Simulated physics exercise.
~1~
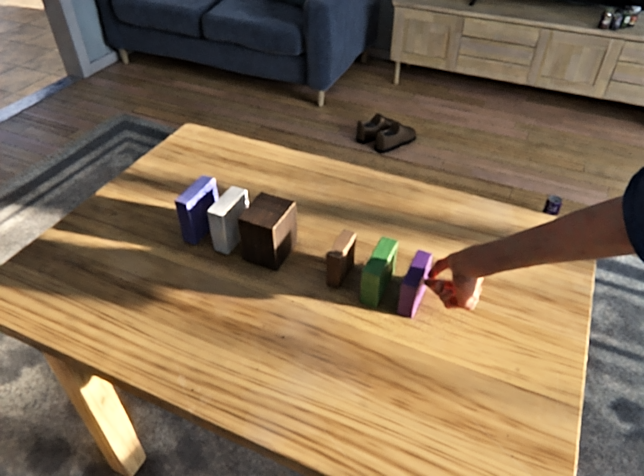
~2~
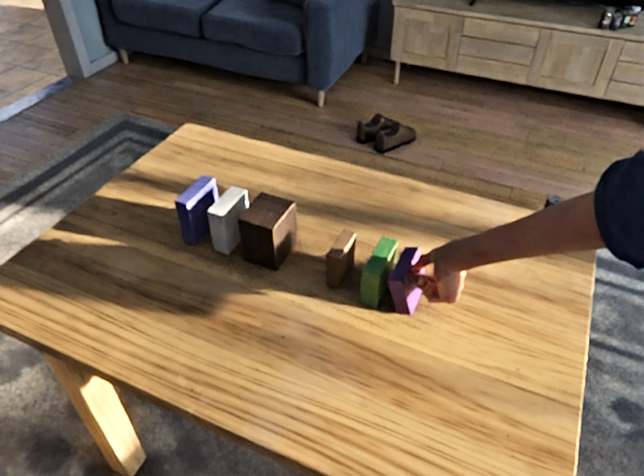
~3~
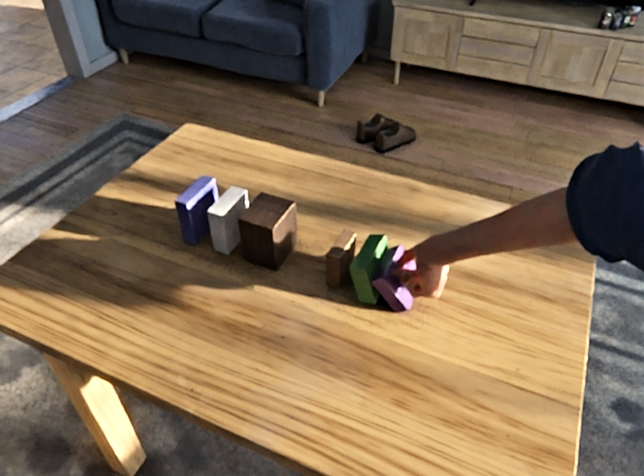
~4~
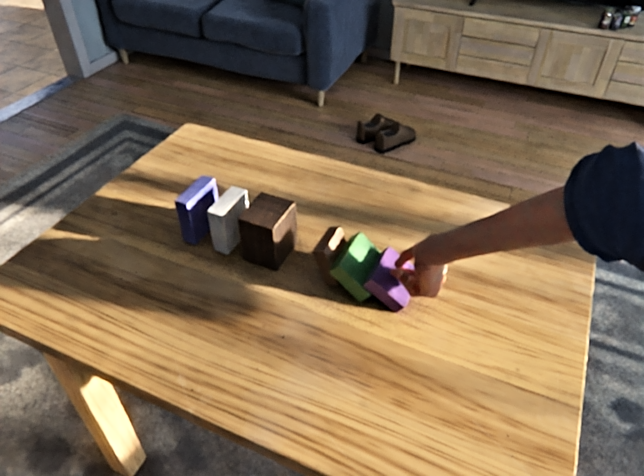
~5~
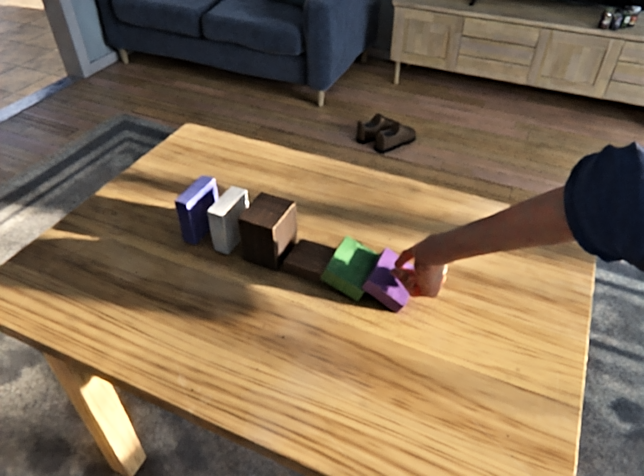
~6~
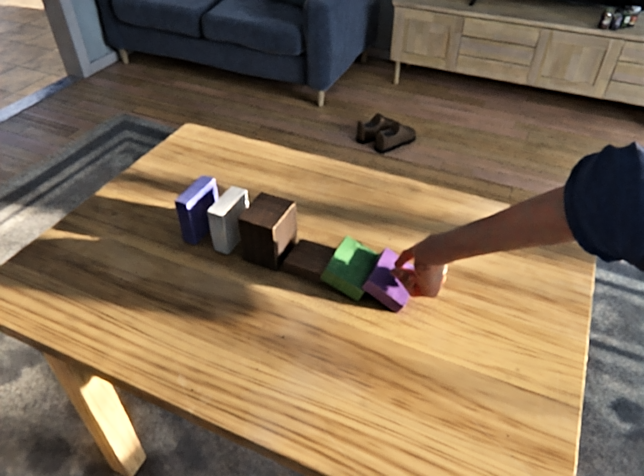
A hand reaches in from the right to a purple block standing at the end of a row of six upright blocks on a wooden table. It tips the purple block left against the green one, which leans in turn toward the small brown block. The brown block tilts and topples to the left, coming down beside the large dark block, while the green block sinks over behind it. The hand stays on the tilted purple block. At the end, the brown and green blocks lie over, and the dark, white and blue blocks still stand.
